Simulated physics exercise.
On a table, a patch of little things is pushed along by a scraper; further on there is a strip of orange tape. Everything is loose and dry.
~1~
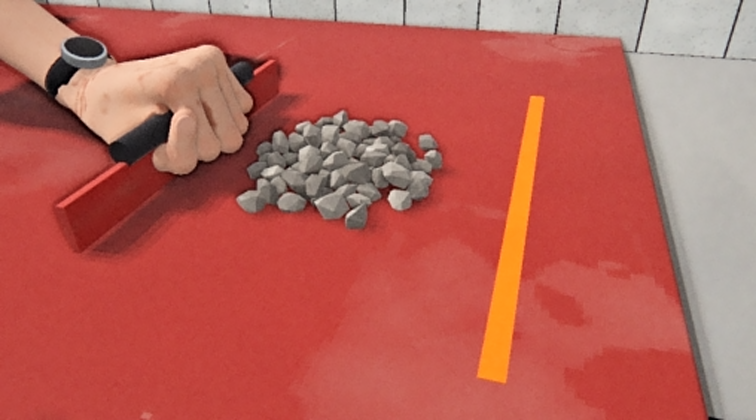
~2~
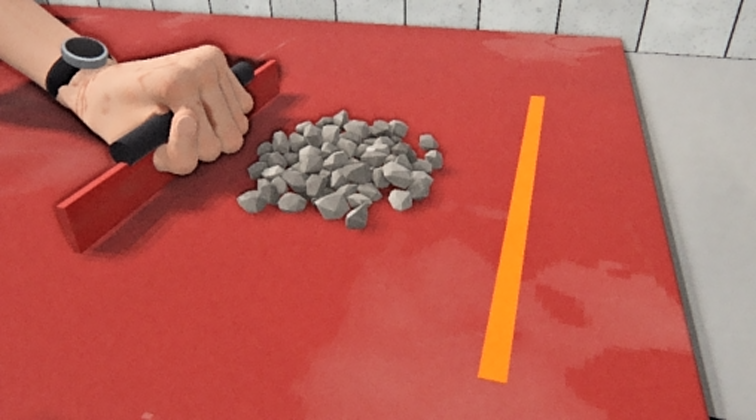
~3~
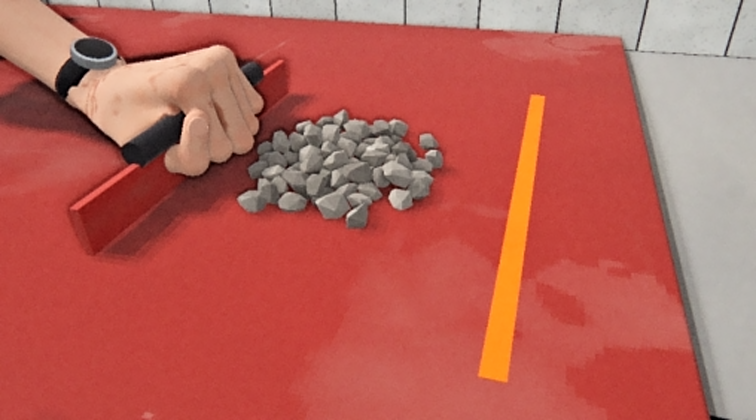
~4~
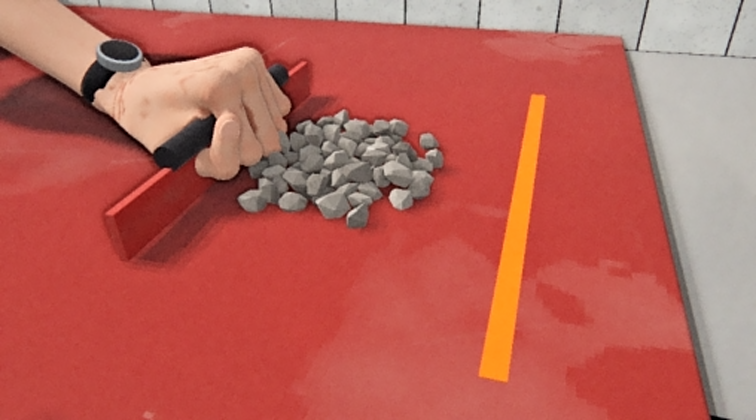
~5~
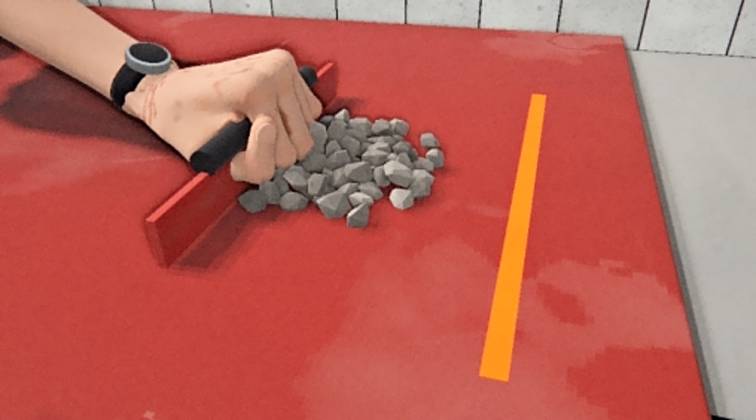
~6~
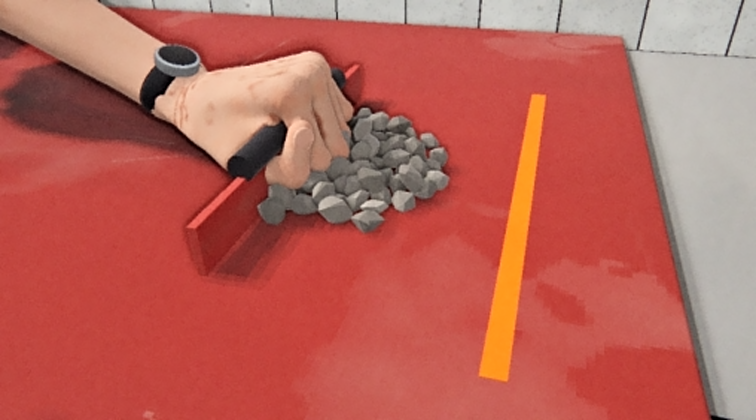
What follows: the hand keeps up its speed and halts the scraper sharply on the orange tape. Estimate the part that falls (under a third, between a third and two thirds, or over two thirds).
The part that goes over is short of a third.
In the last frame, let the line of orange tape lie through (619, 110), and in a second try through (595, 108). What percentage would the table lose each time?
Roughly 100 per cent the first time and 80 per cent the second.
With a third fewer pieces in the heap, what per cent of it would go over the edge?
It would be roughly 0 percent.
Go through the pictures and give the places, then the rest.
Scraper at (91, 210), at rest; orange tape at (536, 104), about a palm's width from the edge; edge at (663, 212); the heap at (337, 170), bits of gravel, in the first frame.
Scraper at (92, 211), at rest, in the second frame.
Scraper at (105, 212); the heap at (338, 170), in the third frame.
Scraper at (138, 218), in the fourth frame.
Scraper at (177, 223); the heap at (339, 169), a small part pushed along, in the fifth frame.
Scraper at (215, 230); orange tape at (538, 103); edge at (664, 211); the heap at (360, 153), nearly all pushed along, in the sixth frame.
Soon after the last picture, scraper still moving, near (419, 137); heap all on the table, its front near (547, 191).
A little later, scraper stopped at the orange tape; heap a stray few over the edge.
Later still, scraper stopped at the orange tape; heap a small part over the edge.
At rest, scraper stopped at the orange tape; heap a small part over the edge.
